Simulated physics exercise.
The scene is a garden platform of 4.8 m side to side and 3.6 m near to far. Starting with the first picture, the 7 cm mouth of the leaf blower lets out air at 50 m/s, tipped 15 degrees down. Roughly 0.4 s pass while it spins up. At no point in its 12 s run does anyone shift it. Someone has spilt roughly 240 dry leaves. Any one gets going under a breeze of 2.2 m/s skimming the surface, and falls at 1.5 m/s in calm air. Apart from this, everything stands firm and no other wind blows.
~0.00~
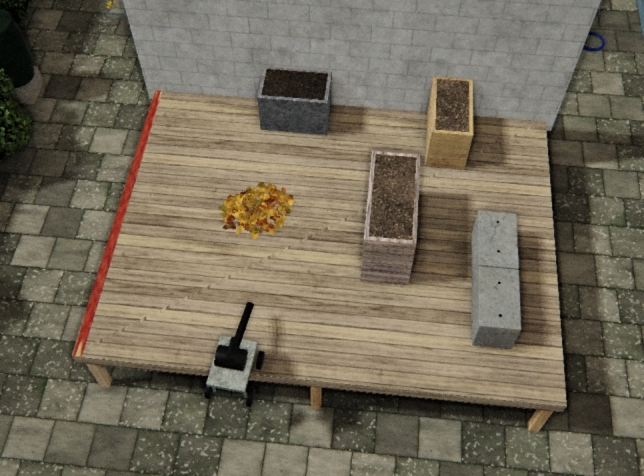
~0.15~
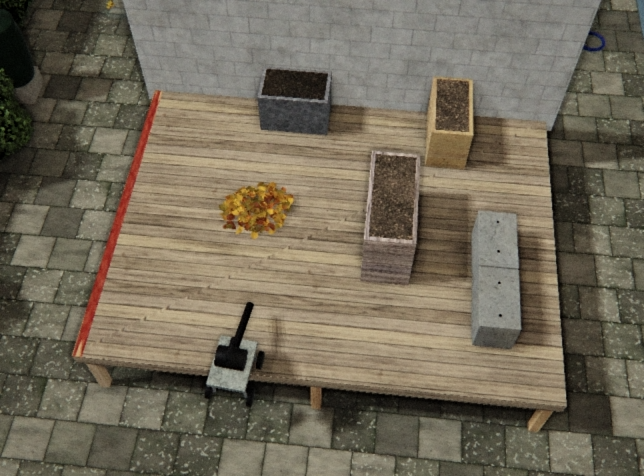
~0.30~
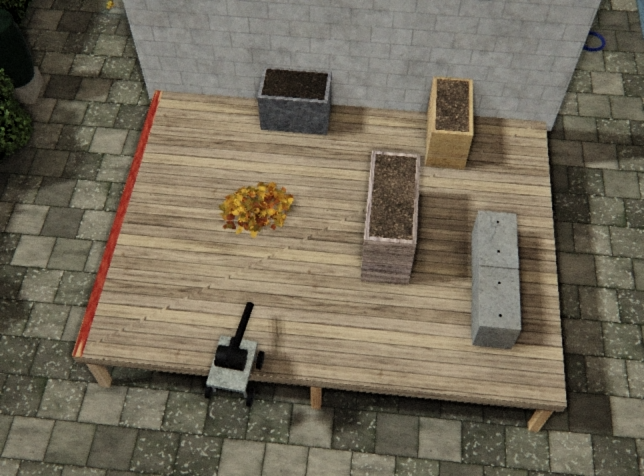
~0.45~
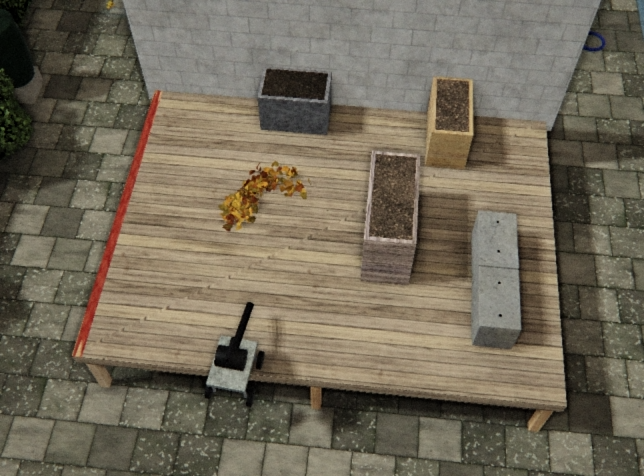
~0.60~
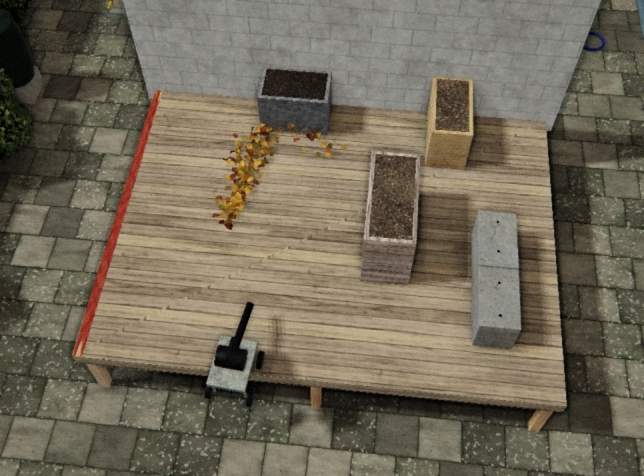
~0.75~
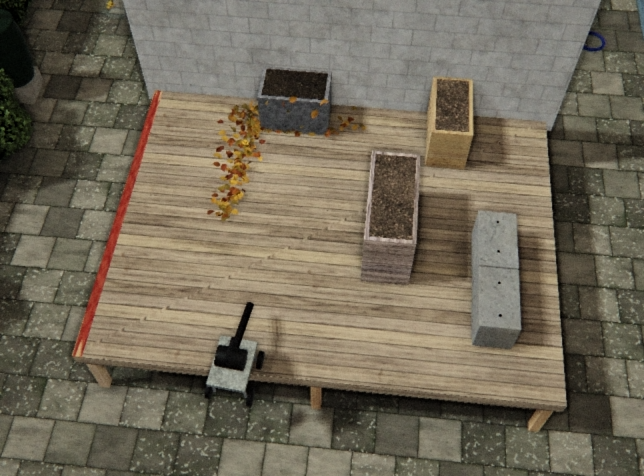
A wooden garden platform on grey paving, backed by a pale block wall, is seen from high above by a still camera. A red edge runs along the left, a small blower stands at the front, orange-yellow leaves lie left of centre, and grey, yellowish and brownish planters and pale blocks stand behind and right. The leaves first lie still, then stretch and scatter backward towards the dark grey planter.
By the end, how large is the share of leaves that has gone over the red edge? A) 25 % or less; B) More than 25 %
B, more than 25 %.
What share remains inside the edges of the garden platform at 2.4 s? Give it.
Around 80 in a hundred are still there.
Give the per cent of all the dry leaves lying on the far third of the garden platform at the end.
50 %.
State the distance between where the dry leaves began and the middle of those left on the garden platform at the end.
I'd say around 1.6 m.
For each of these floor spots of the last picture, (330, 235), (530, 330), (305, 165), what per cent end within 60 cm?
0 %, 0 %, 0 %.
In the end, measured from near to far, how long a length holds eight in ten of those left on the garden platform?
Around 0.8 m.
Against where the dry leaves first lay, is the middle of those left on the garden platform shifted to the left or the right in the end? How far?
It shifted leftwards by roughly 0.2 m.
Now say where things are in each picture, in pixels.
In the first picture, the middle of the dry leaves is near (256, 209), none has stirred yet and the mouth of the leaf blower is at (250, 304).
In the second picture, the middle of the dry leaves is near (256, 206), none has stirred yet and the red edge is centred on (118, 208).
In the third picture, the middle of the dry leaves is near (256, 206), none has stirred yet, the top of a planter is at (295, 84) and the top of a planter is at (393, 196).
In the fourth picture, the middle of the dry leaves is near (251, 196), the farthest in sight from the leaf blower is at (277, 165) and about 60 % have left their places.
In the fifth picture, the middle of the dry leaves is near (252, 165), the farthest in sight from the leaf blower is at (319, 134) and about 85 % have left their places.
In the sixth picture, the middle of the dry leaves is near (250, 136), the farthest in sight from the leaf blower is at (355, 109) and about 90 % have left their places.
After 2.4 s, 17 % are over the red edge; the middle of those still in play is near (212, 95); 16 % have settled or left.
After 3.8 s, 24 % are over the red edge; the middle of those still in play is near (204, 93); 36 % have settled or left.
After 6.6 s, 35 % are over the red edge; the middle of those still in play is near (214, 95); 51 % have settled or left.
After 12.0 s, at the end, 53 % are over the red edge; the middle of those still in play is near (264, 99).
